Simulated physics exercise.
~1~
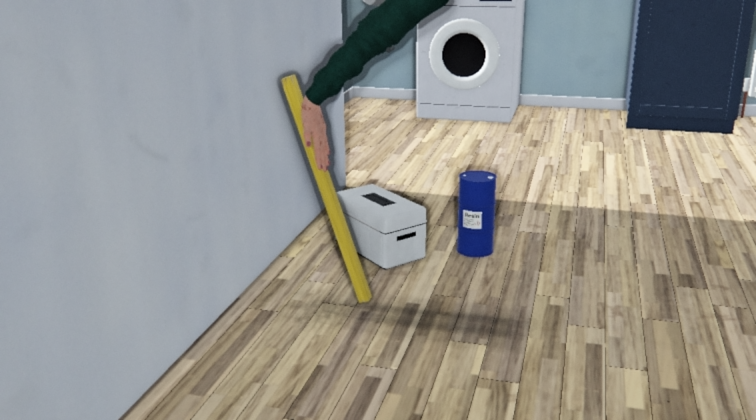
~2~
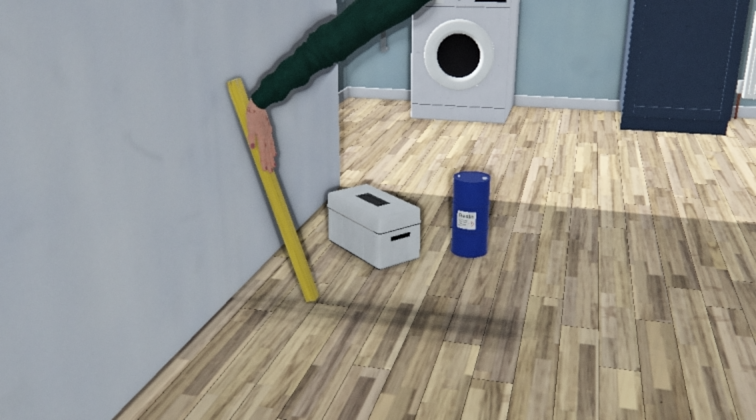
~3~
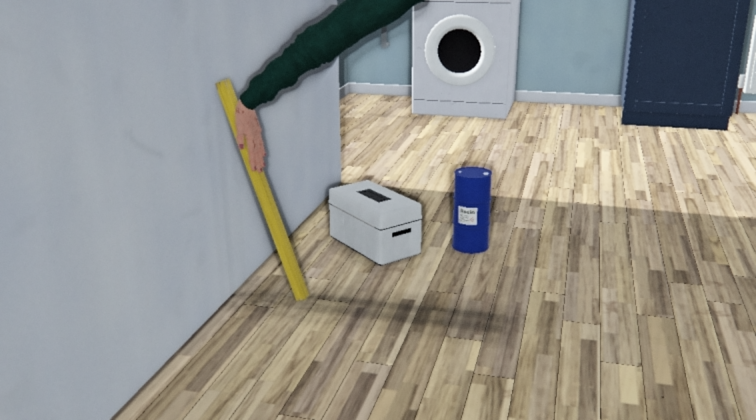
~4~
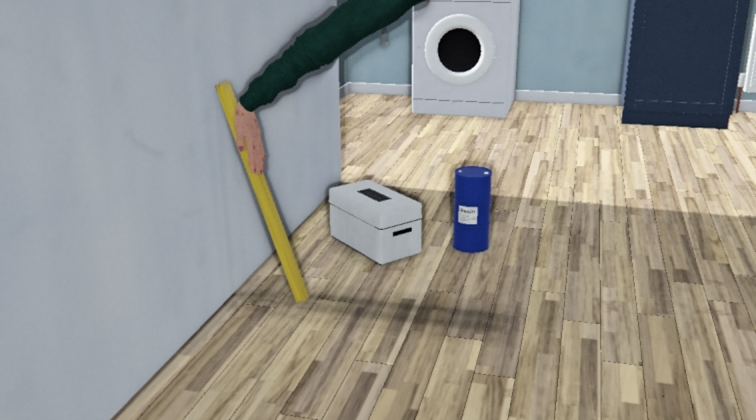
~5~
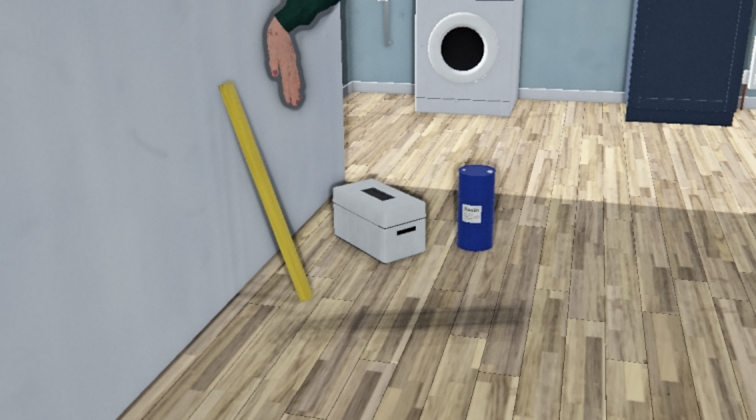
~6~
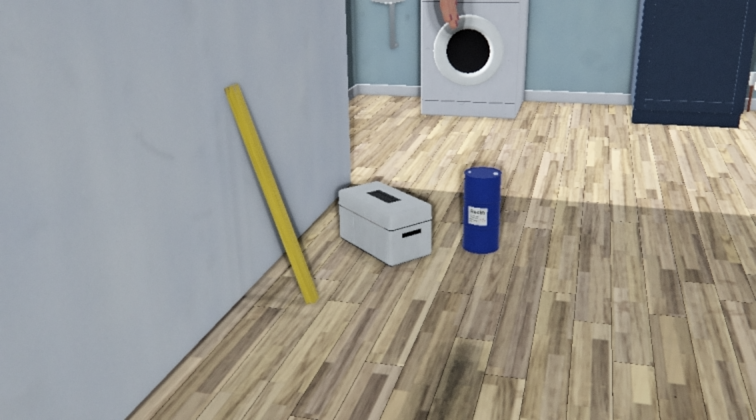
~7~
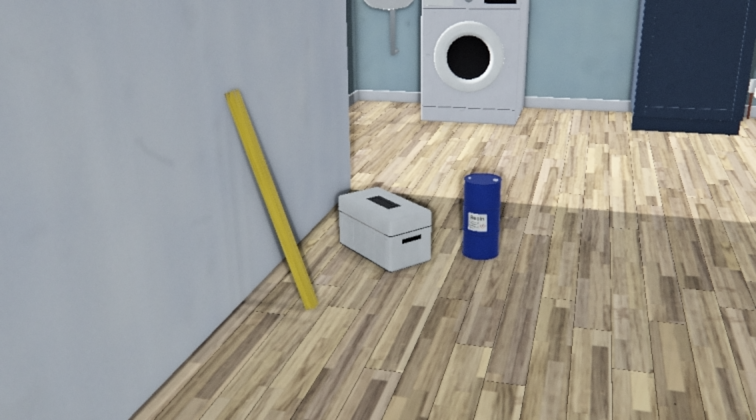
A hand leans a yellow pole against the wall, lets go, and it stays up.
